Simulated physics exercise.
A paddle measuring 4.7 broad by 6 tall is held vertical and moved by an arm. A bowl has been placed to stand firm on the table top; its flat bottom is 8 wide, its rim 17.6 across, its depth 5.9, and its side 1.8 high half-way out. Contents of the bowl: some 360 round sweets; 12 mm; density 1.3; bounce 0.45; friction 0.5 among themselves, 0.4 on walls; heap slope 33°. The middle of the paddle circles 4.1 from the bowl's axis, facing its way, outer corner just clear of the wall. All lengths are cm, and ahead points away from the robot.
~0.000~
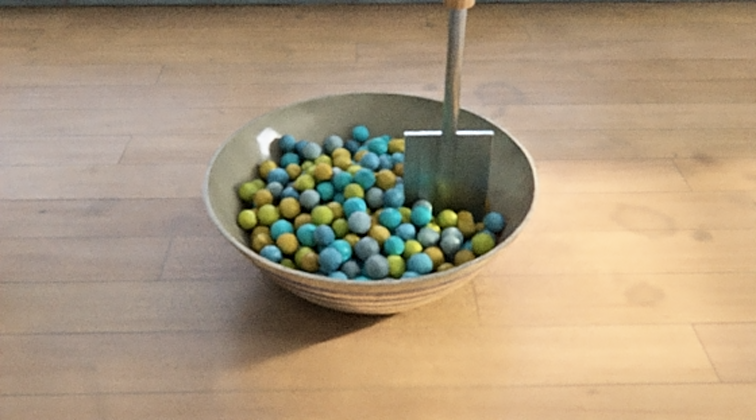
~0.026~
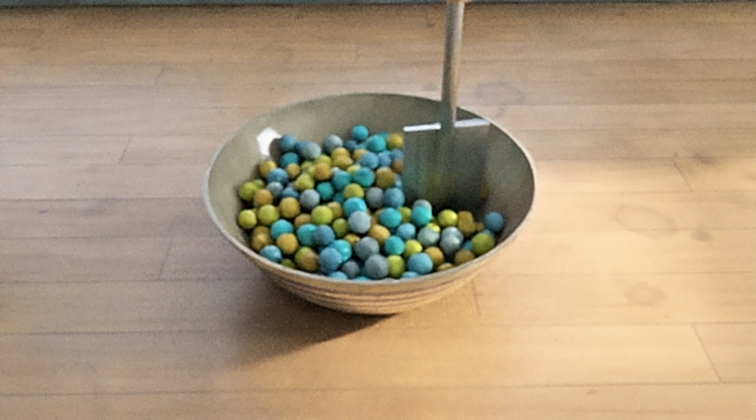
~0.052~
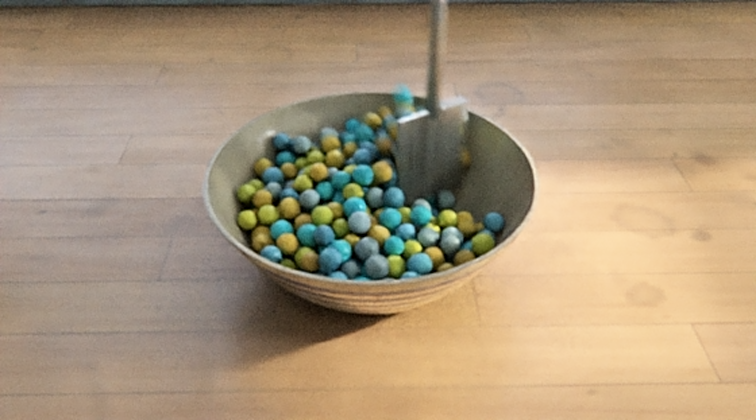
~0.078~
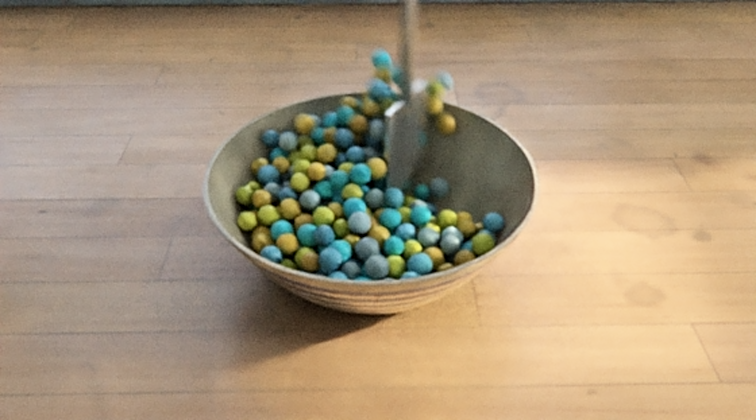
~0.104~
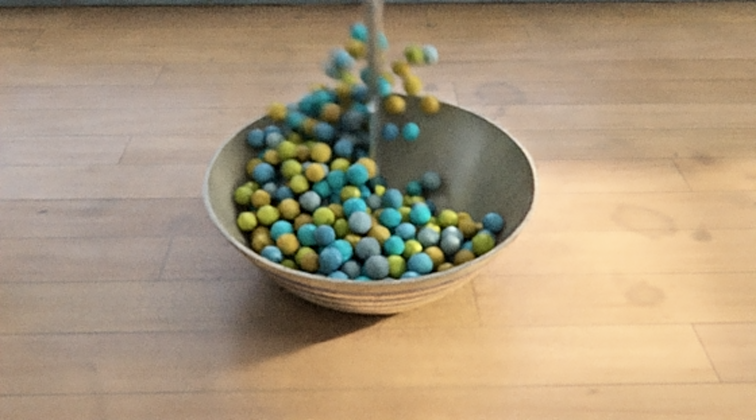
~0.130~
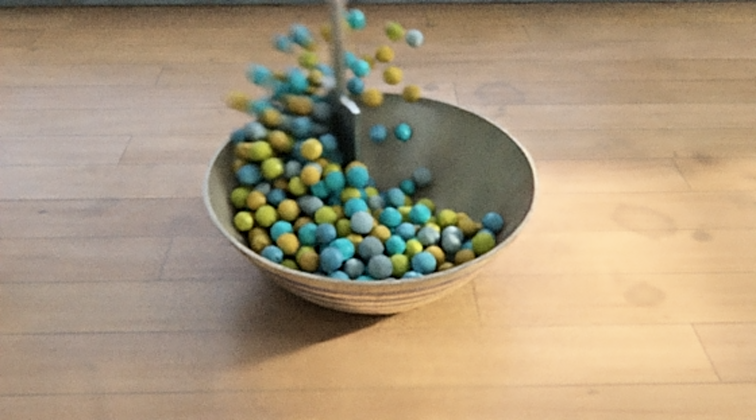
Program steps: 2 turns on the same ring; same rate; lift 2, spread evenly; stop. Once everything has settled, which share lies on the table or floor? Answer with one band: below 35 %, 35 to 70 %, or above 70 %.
35 to 70 %.
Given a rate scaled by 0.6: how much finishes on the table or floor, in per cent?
That gives about 30 percent.
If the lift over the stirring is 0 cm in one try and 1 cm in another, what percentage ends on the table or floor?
First try about 70 per cent, second about 55 per cent.
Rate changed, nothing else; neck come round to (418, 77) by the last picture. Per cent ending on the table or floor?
Close to 25 in a hundred.
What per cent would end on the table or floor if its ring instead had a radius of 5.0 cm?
In that case roughly 25 per cent.
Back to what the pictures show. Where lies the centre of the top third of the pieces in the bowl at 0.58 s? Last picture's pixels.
It is centred roughly at (316, 211).
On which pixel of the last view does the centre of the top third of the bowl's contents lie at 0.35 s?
I'd point to somewhere close to (479, 176).
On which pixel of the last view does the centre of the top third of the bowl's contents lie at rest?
Looks like roughly (358, 220) to me.
After 0.35 s, 349° round, highest piece 11 above the table; 227 in the bowl, 69 on the table or floor, 62 in flight or on the tool.
After 0.58 s, 222° round, highest piece 8 above the table; 175 in the bowl, 170 on the table or floor, 13 in flight or on the tool.
After 0.89 s, 0° round, highest piece 4 above the table; 184 on the table or floor, 174 in the bowl.
After 1.59 s, 0° round, highest piece 4 above the table; 184 on the table or floor, 174 in the bowl.
In the end, 184 on the table or floor, 174 in the bowl. That is 51 % on the table or floor.
